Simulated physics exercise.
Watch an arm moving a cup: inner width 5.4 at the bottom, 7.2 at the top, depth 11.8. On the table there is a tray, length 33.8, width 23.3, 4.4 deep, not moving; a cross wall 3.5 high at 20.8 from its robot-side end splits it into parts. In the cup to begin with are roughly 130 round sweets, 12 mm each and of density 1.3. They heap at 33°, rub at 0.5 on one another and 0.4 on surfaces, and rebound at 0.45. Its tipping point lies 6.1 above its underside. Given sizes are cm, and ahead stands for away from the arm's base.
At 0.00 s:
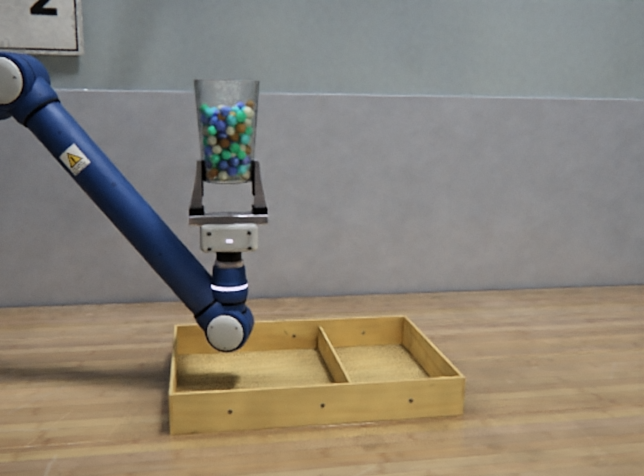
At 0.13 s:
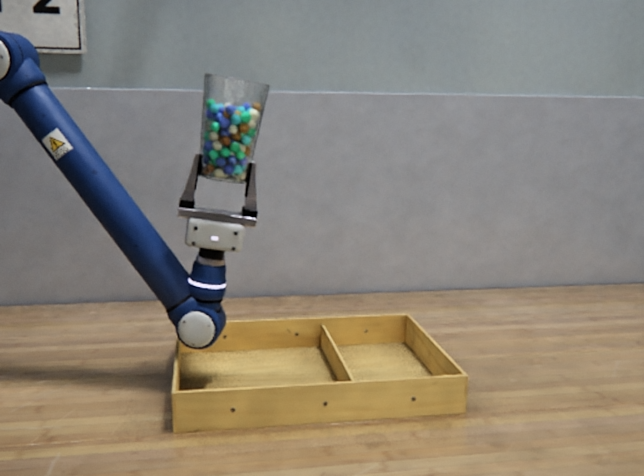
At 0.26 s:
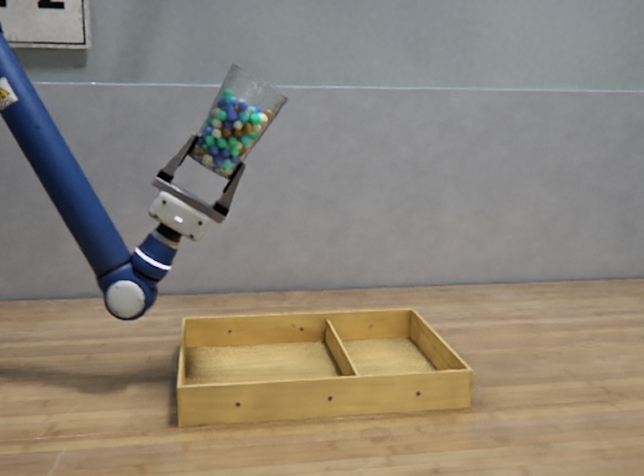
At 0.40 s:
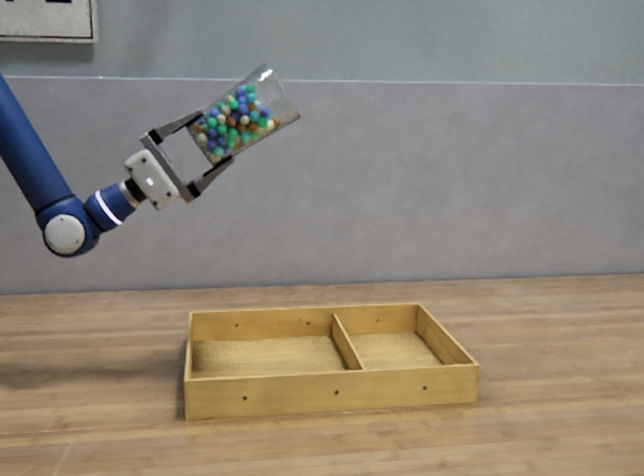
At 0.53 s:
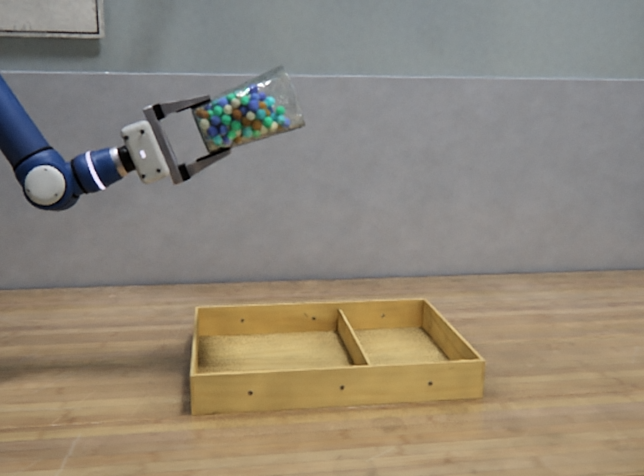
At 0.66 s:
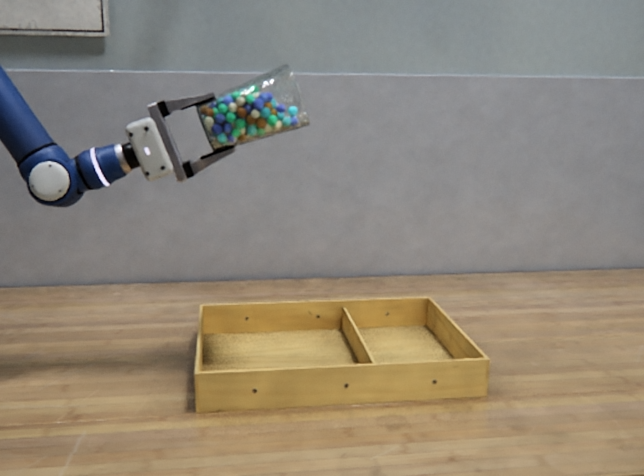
The video shows a blue robotic arm holding a clear cup of colourful round sweets upright above a divided wooden tray, then drawing its wrist up and to the left while tilting the cup steeply to the right.
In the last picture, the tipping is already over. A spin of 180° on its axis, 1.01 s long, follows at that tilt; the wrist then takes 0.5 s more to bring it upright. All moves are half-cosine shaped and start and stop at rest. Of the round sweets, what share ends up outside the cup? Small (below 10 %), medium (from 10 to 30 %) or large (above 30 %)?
Small.
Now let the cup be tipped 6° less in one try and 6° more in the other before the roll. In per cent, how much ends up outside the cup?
Roughly 0 and 5 per cent.
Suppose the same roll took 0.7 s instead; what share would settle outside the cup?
With that change you'd see near 0 per cent.
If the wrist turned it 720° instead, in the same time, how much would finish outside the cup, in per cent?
I'd put it at about 5 %.
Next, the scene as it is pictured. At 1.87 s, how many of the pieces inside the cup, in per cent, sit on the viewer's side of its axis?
That comes to around 45 per cent.
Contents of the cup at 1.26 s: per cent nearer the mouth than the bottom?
Around 40 percent.
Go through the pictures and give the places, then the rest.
The cup middle at (228, 133), upright; upper third of the load around (227, 119), from x 205 to 250, top at y 105; 131 in the cup, in the first frame.
The cup middle at (230, 131), tipped 9°; upper third of the load around (229, 118), from x 205 to 255, top at y 105, in the second frame.
The cup middle at (234, 126), tipped 32°; upper third of the load around (234, 115), from x 195 to 265, top at y 95, in the third frame.
The cup middle at (240, 119), tipped 56°; upper third of the load around (243, 110), from x 195 to 275, top at y 90, in the fourth frame.
The cup middle at (246, 114), tipped 69°; upper third of the load around (245, 105), from x 200 to 285, top at y 90, in the fifth frame.
The cup middle at (251, 112), tipped 70°; upper third of the load around (247, 104), from x 205 to 290, top at y 90; 131 in the cup, in the sixth frame.
After 1.26 s, tipped 70°, highest piece 36 above the table; 131 in the cup.
After 1.87 s, tipped 46°, highest piece 35 above the table; 131 in the cup.
After 2.37 s, upright, highest piece 38 above the table; 131 in the cup.
After 3.07 s, upright, highest piece 38 above the table; 131 in the cup.
In the end, 131 in the cup. That is 0 % outside the cup.
